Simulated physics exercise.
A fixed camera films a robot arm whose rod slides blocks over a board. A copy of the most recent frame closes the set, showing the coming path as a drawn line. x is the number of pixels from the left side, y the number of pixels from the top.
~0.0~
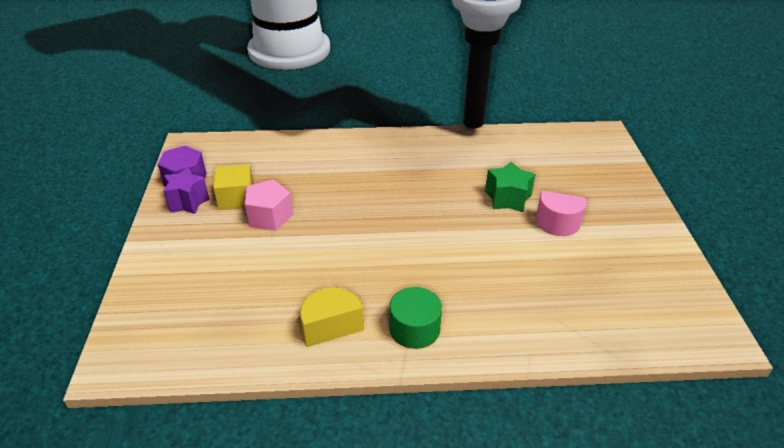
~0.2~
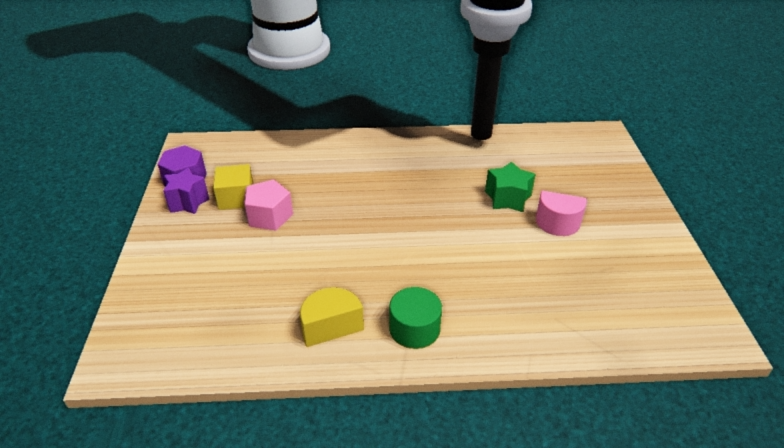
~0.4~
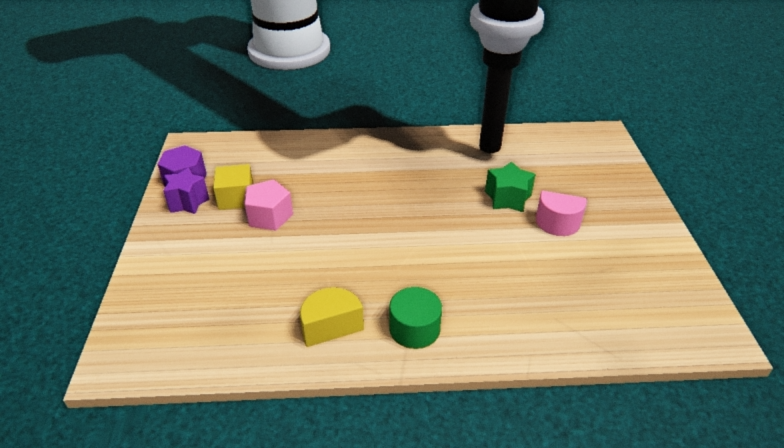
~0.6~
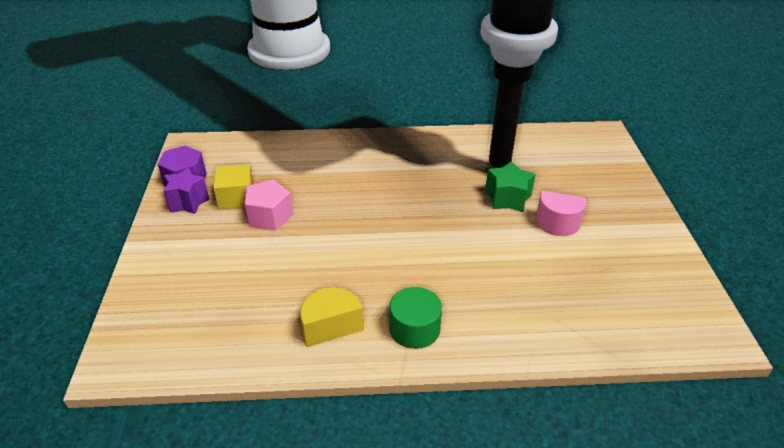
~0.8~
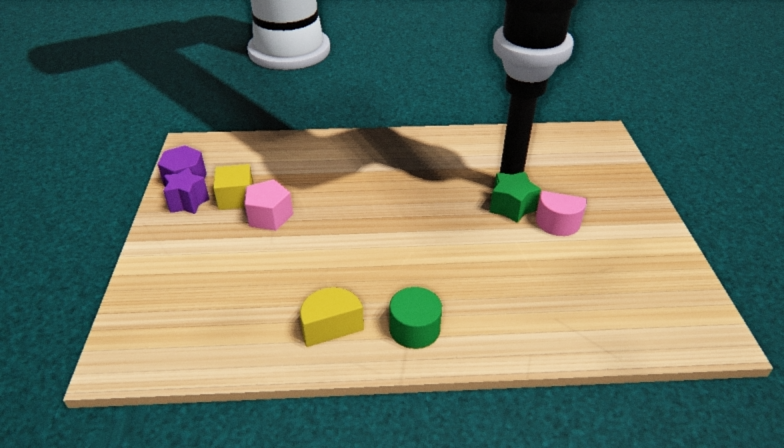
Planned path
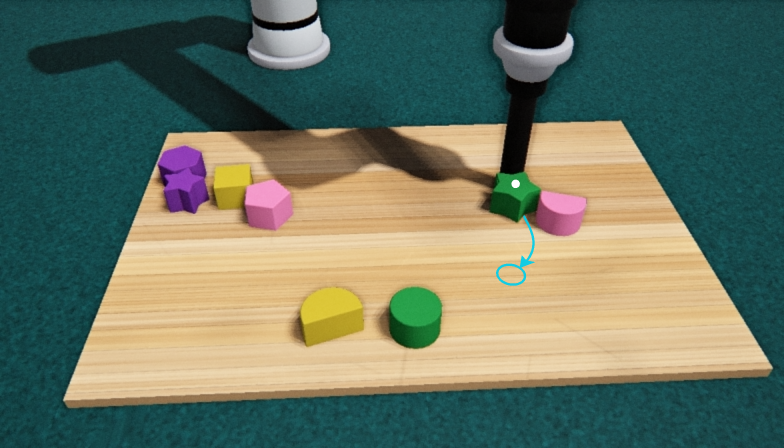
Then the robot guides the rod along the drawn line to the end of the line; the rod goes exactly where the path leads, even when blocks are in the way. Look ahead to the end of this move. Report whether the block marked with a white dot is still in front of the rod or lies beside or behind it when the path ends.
Final position: Ahead.
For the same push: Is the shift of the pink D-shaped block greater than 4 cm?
My answer is no.
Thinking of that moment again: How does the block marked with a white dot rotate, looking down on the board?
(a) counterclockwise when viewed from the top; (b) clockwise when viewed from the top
Answer: B.
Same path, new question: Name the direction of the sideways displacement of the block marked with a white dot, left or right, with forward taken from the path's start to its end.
The shift goes right.
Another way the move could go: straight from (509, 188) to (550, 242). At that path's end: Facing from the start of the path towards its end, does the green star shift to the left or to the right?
Taking start-to-end as forward, the block's sideways shift goes to the right.
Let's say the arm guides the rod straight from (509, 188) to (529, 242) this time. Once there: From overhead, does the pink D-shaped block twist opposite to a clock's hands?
That would be a yes.
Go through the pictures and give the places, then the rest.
Rod tip at (473, 123); block tops, green star at (512, 175); pink D-shaped block at (563, 202), in the first picture.
Rod at (481, 135); blocks unchanged, in the second picture.
Rod at (490, 147); blocks unchanged, in the third picture.
Rod at (500, 162); blocks unchanged, in the fourth picture.
Rod at (511, 178); green star at (516, 184); pink D-shaped block at (563, 202), in the fifth picture.
Path on the board, from (509, 188) via (524, 216) and (533, 247), ending at (511, 275); the dot is on the green star.
What follows on the original path. One third of the way, rod at (526, 206); green star at (520, 211), turned 30° clockwise; pink D-shaped block at (568, 206), turned 15° anticlockwise.
Two thirds of the way, rod at (535, 236); green star at (514, 236), turned 60° clockwise; pink D-shaped block at (577, 212), turned 50° anticlockwise.
At the end, rod at (513, 264); green star at (482, 255), turned 85° clockwise; pink D-shaped block at (577, 212), turned 50° anticlockwise.
